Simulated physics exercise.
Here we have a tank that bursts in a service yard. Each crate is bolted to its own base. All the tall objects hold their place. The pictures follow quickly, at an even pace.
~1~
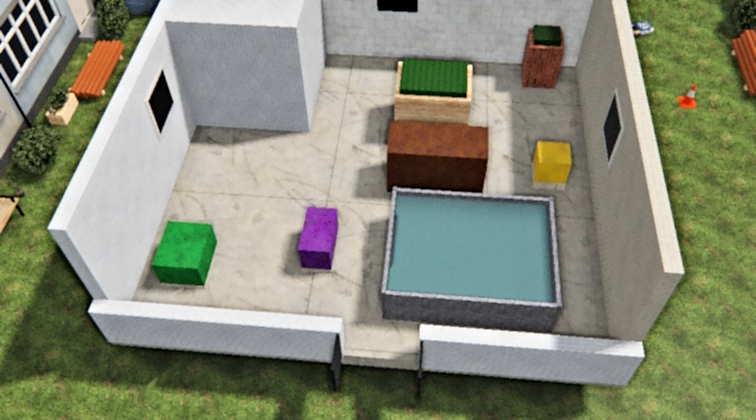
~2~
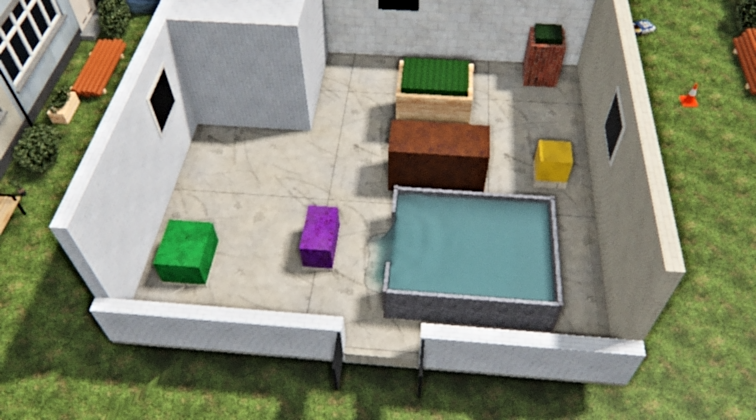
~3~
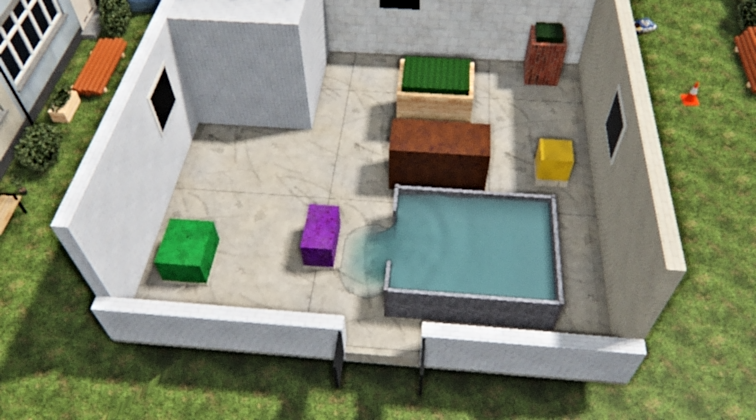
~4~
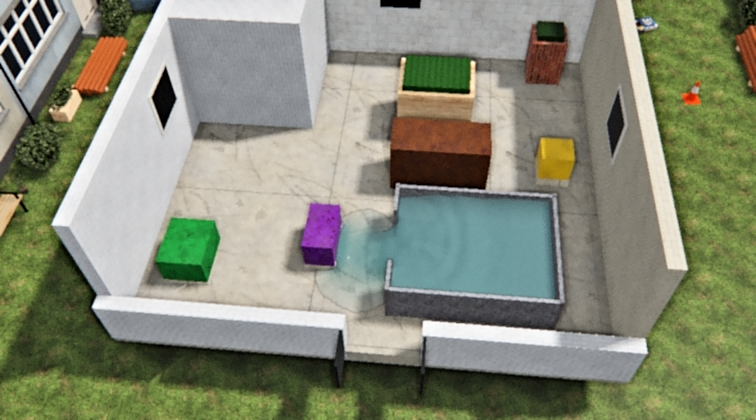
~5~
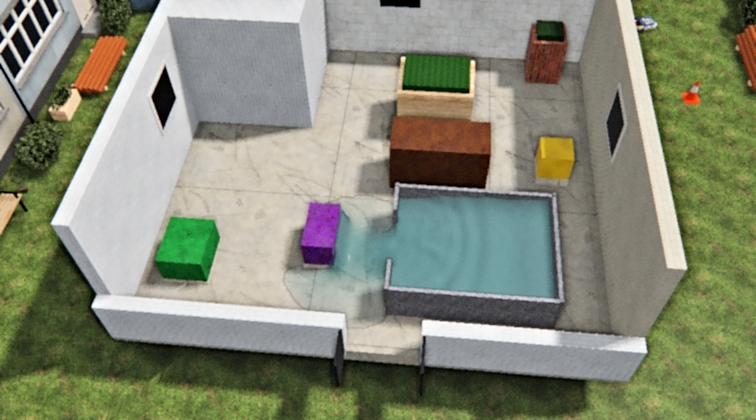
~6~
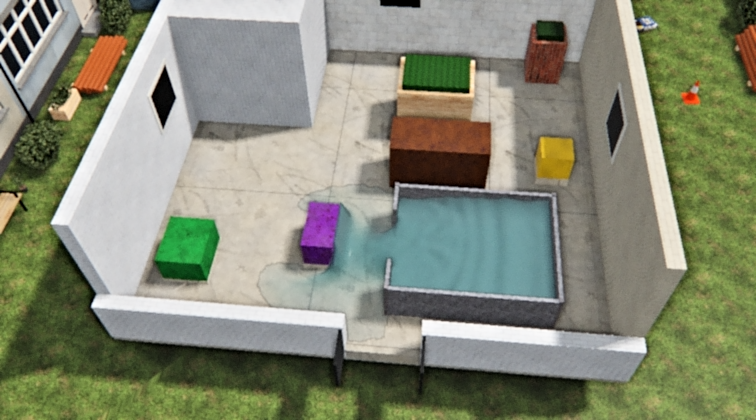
Water pours from a gap in the left side of a grey-walled tank at the right of a paved, walled yard, seen from high above by a nearly still camera. A purple block stands left of the tank, a green one farther left, with brown, yellow and green-topped boxes behind. The water spreads left in a thin, rippling sheet, reaches the purple block and runs around its near side.
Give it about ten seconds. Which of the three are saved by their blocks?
In the end: The green crate is wetted; the purple crate is wetted; the yellow crate escapes dry.
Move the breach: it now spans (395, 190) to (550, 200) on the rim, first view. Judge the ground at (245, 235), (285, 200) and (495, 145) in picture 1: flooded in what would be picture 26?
In turn: Under water, flooded, covered.
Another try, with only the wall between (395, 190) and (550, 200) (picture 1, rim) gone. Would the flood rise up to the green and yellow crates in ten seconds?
The green crate is topped; the yellow crate is soaked.
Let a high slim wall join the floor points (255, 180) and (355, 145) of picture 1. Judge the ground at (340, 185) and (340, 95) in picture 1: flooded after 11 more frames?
As listed: Under water, clear.
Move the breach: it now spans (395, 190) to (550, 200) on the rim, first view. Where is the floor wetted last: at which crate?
The crate marked green.
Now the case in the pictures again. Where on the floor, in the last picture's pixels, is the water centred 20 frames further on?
I would point to (386, 240).
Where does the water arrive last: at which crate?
I say the yellow-painted one.
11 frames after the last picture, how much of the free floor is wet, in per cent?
Close to 40 %.
A moment on, water covers 25 % of the floor; the green crate water round its plinth, the purple crate water round its plinth, the yellow crate not reached.
Next, water covers 40 % of the floor; the green crate water round its plinth, the purple crate water round its plinth, the yellow crate not reached.
Then, water covers 60 % of the floor; the green crate water round its plinth, the purple crate water round its plinth, the yellow crate not reached.
Later, water covers 85 % of the floor; the green crate water round its plinth, the purple crate water round its plinth, the yellow crate water round its plinth.
In the end, water covers 100 % of the floor; the green crate was topped, the purple crate was topped, the yellow crate stayed above the water.
